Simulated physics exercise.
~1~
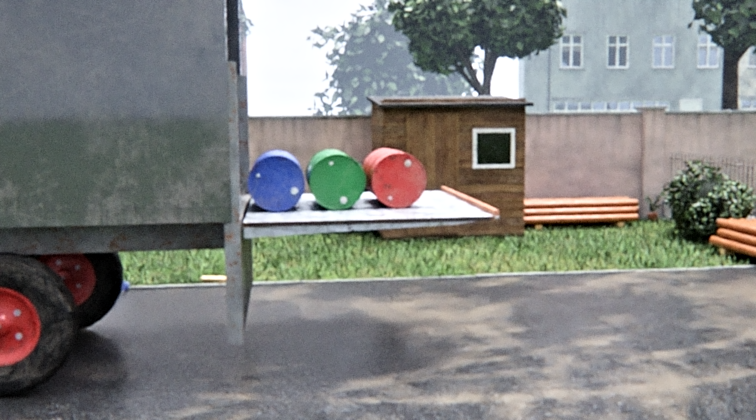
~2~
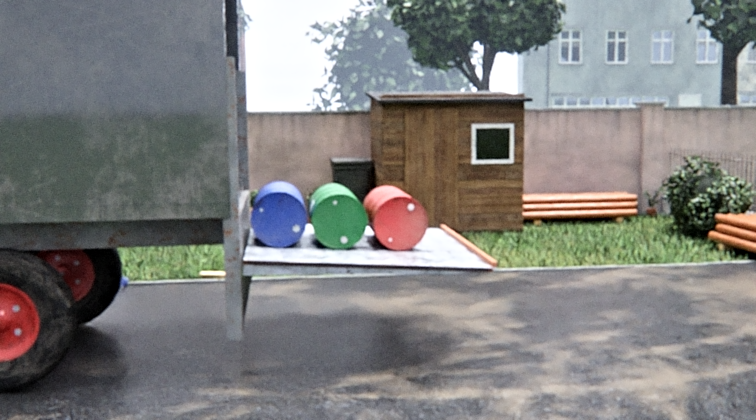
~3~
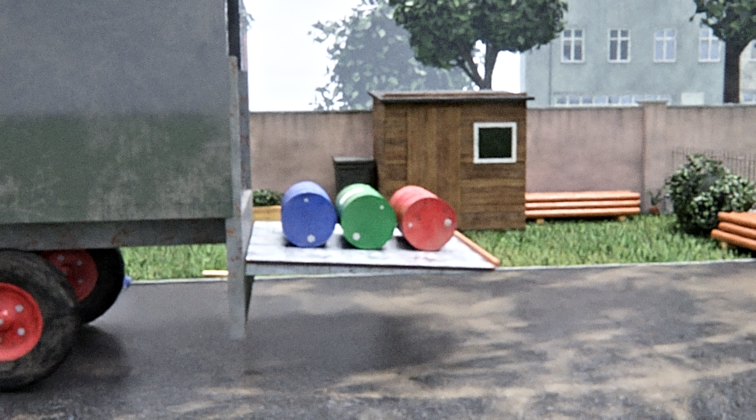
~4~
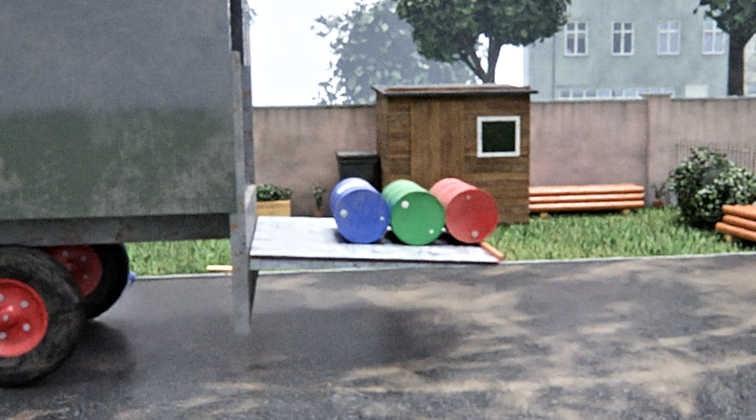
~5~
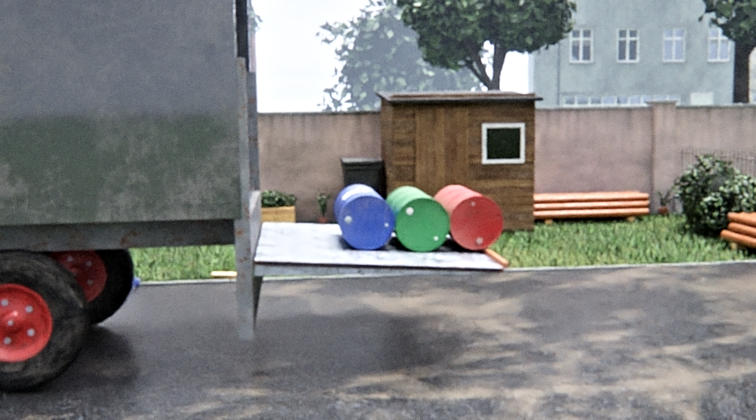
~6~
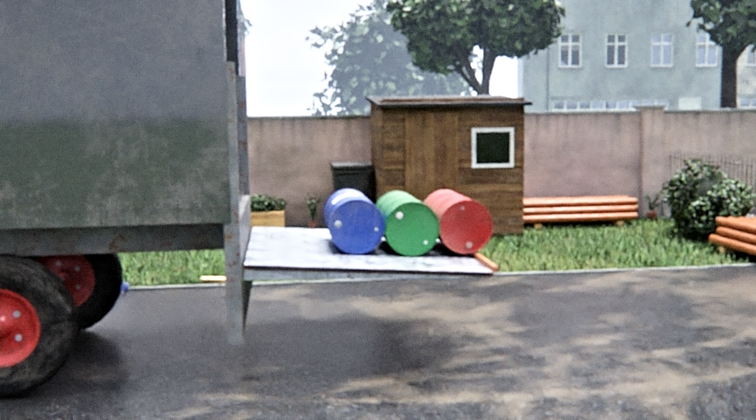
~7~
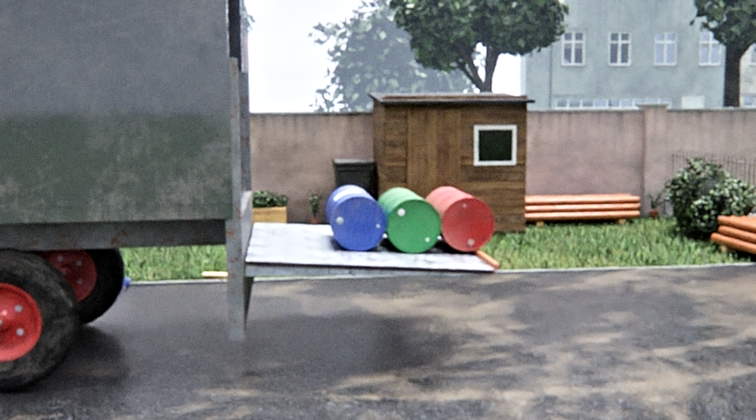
A lift platform drops and tilts, and three drums roll right, stopping at its edge.
